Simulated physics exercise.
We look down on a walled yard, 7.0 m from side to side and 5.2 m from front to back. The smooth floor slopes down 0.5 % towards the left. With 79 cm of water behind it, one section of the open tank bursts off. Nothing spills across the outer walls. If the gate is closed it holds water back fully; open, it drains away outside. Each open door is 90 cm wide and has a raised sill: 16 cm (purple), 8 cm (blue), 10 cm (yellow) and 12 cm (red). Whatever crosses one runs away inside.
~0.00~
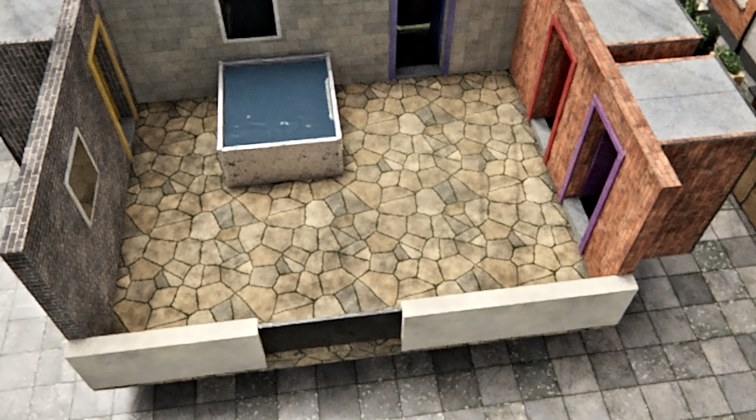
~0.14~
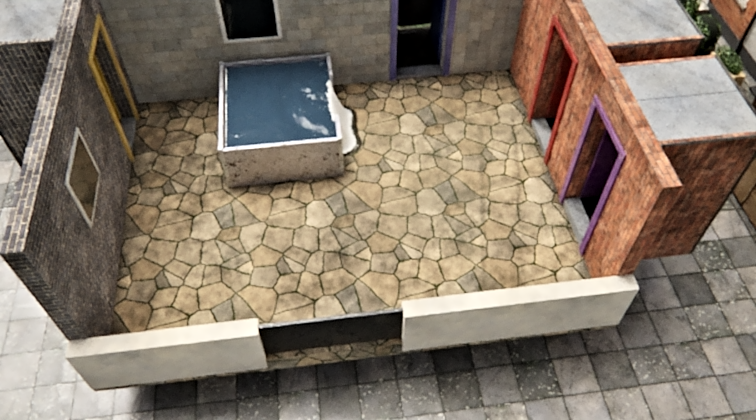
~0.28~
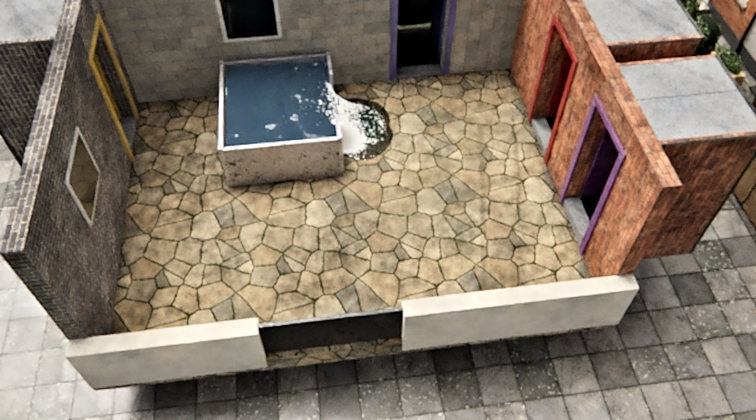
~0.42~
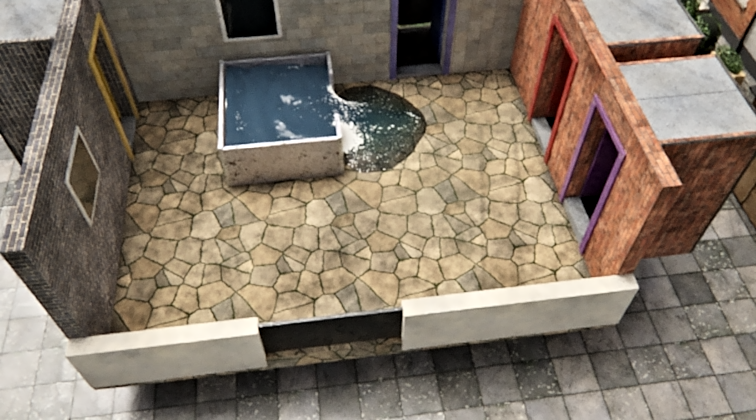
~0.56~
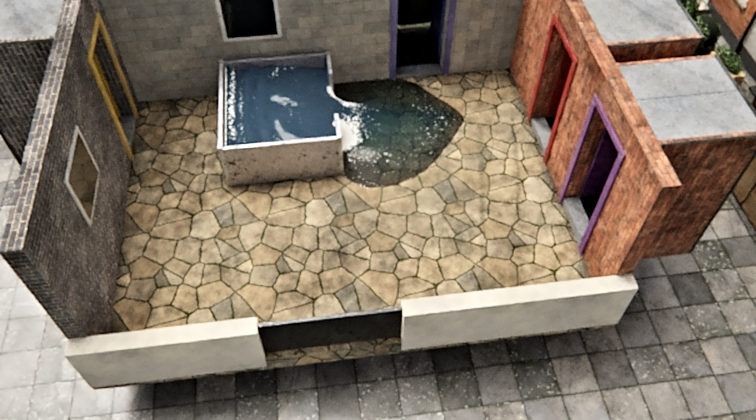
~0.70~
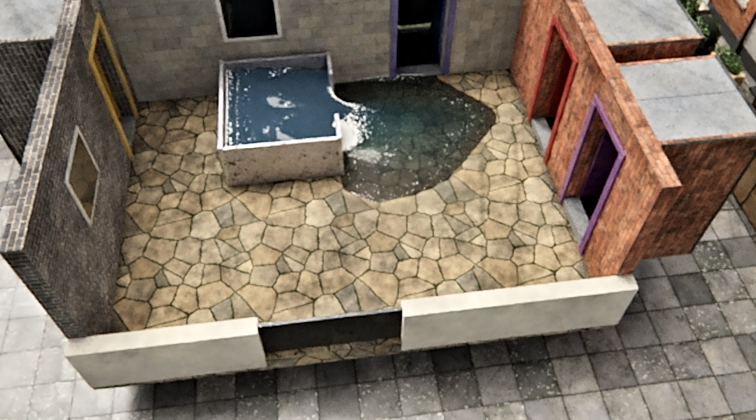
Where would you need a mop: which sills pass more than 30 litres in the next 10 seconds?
Within that time: At the purple door it does not reach the limit; at the blue door it goes over the limit; at the yellow door it keeps below the limit; at the red door it goes over the limit.
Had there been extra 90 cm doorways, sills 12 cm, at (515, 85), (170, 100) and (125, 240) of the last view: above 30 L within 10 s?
In turn: Over, under, not over.
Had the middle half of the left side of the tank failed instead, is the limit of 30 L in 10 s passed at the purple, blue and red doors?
Against that limit: Purple below, blue under, red under.
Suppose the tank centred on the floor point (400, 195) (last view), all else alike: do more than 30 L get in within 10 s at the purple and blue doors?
Then: Purple above, blue under.
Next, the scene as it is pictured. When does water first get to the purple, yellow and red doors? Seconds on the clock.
Purple 1.6 s, yellow 8.0 s, red 1.0 s.
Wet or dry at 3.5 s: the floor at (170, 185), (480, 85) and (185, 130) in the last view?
In turn: Not reached, flooded, dry.
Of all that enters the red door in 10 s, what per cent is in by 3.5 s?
About 85 per cent.
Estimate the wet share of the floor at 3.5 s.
About 40 per cent.
After 1.4 s water covers 35 % of the floor and is deepest (48 cm) near (504, 74); purple door not reached, blue door 19 cm at the sill, 9 L in, yellow door not reached, red door 21 cm at the sill, 15 L in.
After 2.2 s water covers 40 % of the floor and is deepest (42 cm) near (486, 76); purple door 16 cm at the sill, 0 L in, blue door 15 cm at the sill, 42 L in, yellow door not reached, red door 28 cm at the sill, 77 L in.
After 3.5 s water covers 40 % of the floor and is deepest (25 cm) near (591, 303); purple door 13 cm at the sill, 0 L in, blue door 15 cm at the sill, 65 L in, yellow door not reached, red door 16 cm at the sill, 141 L in.
After 6.0 s water covers 75 % of the floor and is deepest (20 cm) near (591, 303); purple door 12 cm at the sill, 2 L in, blue door 14 cm at the sill, 112 L in, yellow door not reached, red door 13 cm at the sill, 165 L in.
After 10.0 s water covers 95 % of the floor and is deepest (16 cm) near (121, 253); purple door 10 cm at the sill, 3 L in, blue door 8 cm at the sill, 136 L in, yellow door 6 cm at the sill, 0 L in, red door 8 cm at the sill, 167 L in.
